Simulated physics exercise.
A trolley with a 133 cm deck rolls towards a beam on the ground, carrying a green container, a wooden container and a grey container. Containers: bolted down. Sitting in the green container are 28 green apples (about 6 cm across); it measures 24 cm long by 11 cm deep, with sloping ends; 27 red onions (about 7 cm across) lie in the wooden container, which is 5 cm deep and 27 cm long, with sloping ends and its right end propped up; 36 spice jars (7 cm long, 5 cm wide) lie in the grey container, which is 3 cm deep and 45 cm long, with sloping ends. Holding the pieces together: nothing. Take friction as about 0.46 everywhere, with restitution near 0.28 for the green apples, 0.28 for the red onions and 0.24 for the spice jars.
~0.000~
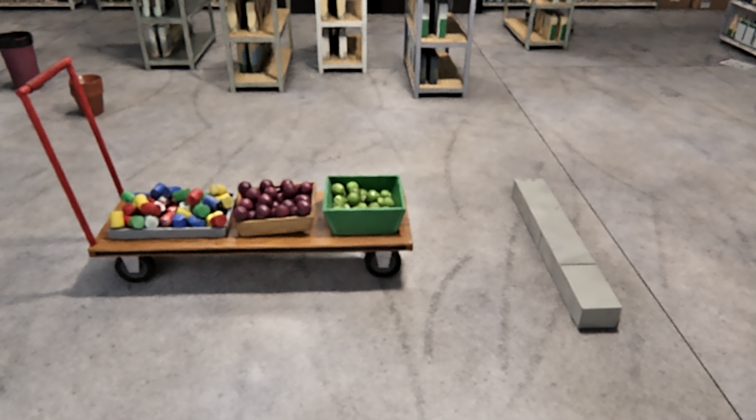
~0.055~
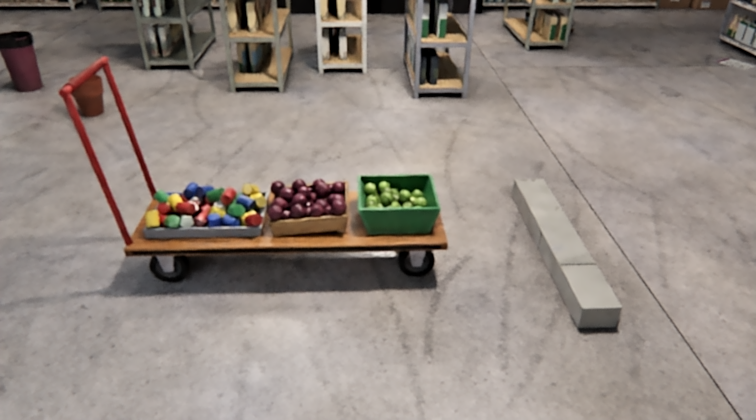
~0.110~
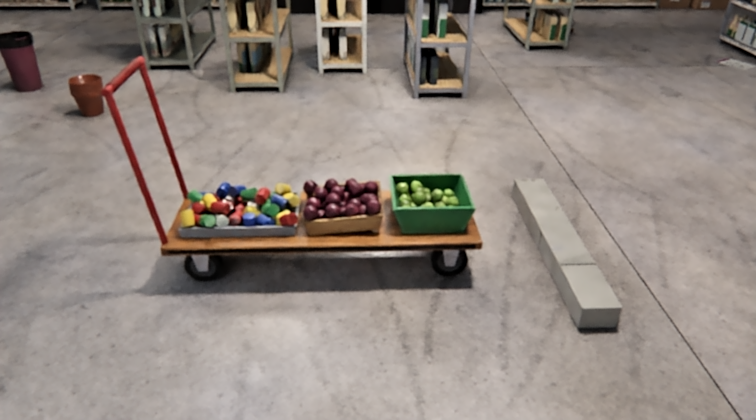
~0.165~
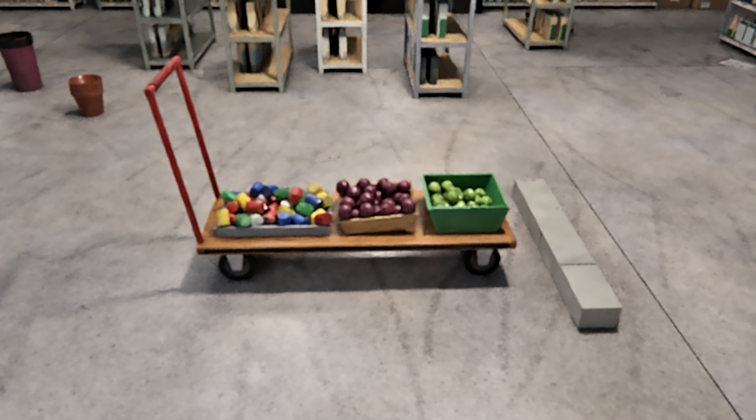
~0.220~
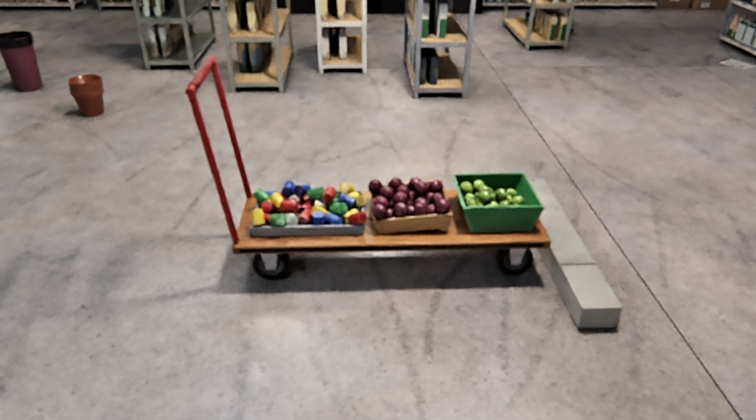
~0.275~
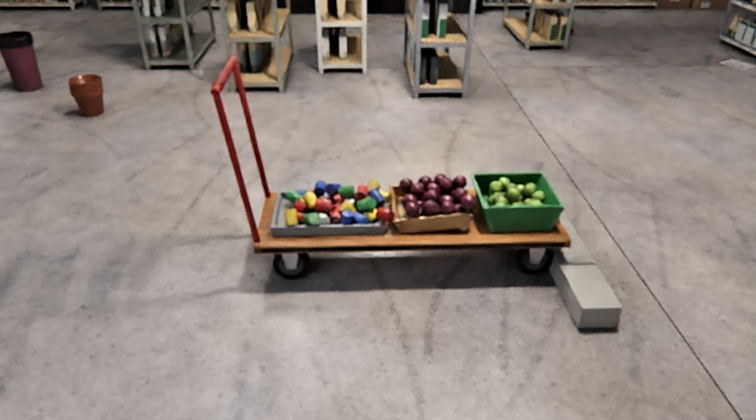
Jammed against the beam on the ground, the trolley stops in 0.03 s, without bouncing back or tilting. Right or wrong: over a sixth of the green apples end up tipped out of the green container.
Wrong.
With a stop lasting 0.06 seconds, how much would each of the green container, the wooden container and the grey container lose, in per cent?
That way you'd get green container at 0, wooden container at 40, and grey container at 50 percent.
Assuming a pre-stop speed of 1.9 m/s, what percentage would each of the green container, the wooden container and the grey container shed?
Green container 0 %, wooden container 30 %, grey container 30 %.
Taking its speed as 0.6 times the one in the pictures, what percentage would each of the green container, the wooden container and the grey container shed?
Green container 0, wooden container 20, grey container 20 per cent.
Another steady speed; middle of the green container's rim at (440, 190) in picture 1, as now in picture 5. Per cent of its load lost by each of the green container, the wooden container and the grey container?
Result - green container: 0 per cent; wooden container: 10 per cent; grey container: 10 per cent.
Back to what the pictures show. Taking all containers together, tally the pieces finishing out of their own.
Count of pieces - near 30.
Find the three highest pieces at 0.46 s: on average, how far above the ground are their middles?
Height, averaged: Around 44 cm.
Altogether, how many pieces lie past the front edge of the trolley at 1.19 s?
Count: Approx. 2.
After 0.34 s, 0 of 28 out of the green container, 3 of 27 out of the wooden container and 5 of 36 out of the grey container.
After 0.46 s, 1 of 28 out of the green container, 10 of 27 out of the wooden container and 14 of 36 out of the grey container.
After 0.69 s, 1 of 28 out of the green container, 11 of 27 out of the wooden container and 16 of 36 out of the grey container.
Outcome (at 1.19 s), 1 of 28 out of the green container, 11 of 27 out of the wooden container and 16 of 36 out of the grey container. Asked share, 1 of 28, 4 per cent.
